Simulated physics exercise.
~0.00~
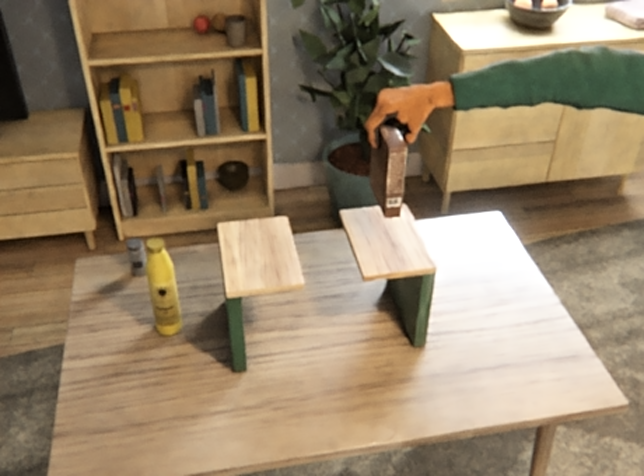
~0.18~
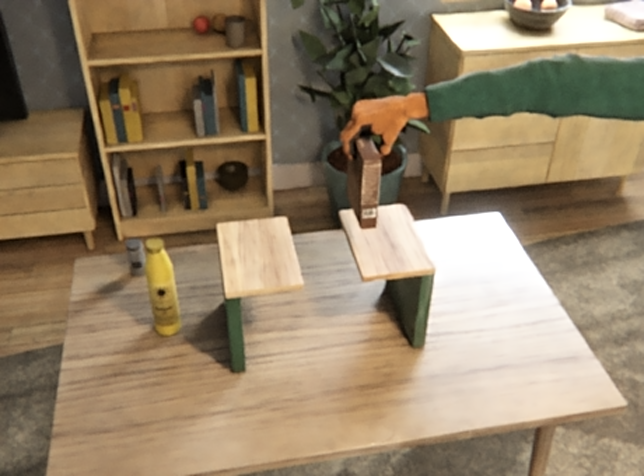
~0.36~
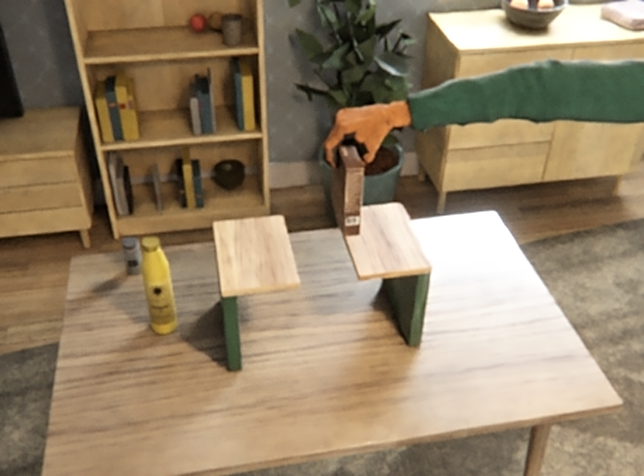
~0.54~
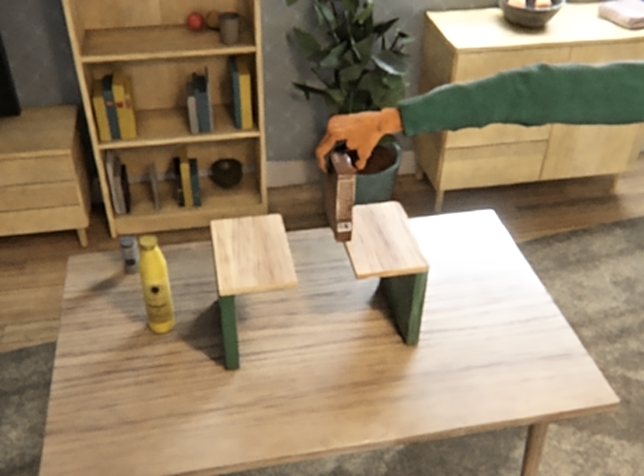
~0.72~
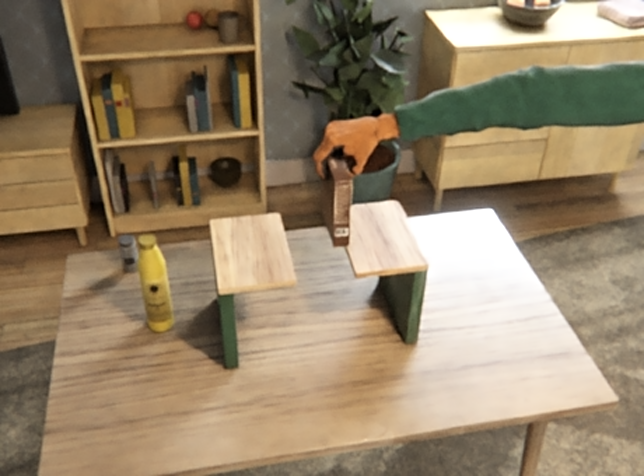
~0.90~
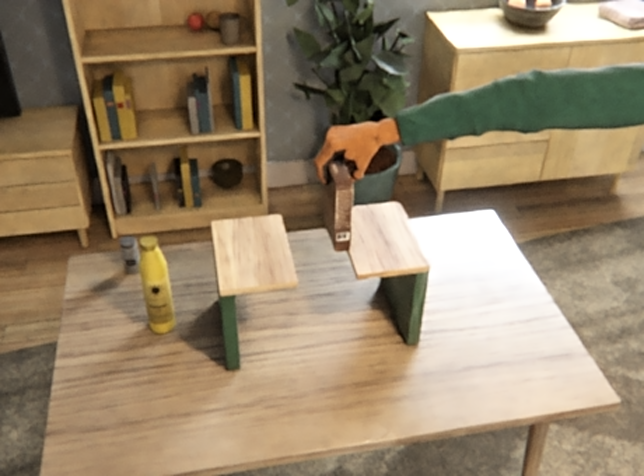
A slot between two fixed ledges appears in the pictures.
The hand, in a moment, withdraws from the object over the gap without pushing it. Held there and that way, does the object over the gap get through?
Short answer: It's a pass through the gap.
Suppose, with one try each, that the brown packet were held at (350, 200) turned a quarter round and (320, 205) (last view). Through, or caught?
So, first time round it does not get through, then next time it makes it through.
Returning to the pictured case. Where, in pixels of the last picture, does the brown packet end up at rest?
At about (334, 293).
After 1.22 s, brown packet slid well along near (334, 286).
After 1.56 s, brown packet slid well along near (334, 293).
At rest (1.9 s), moved from the start, brown packet; the other 2 in place. Seen from the same camera at the end, brown packet near (334, 293). The packet goes down the gap.
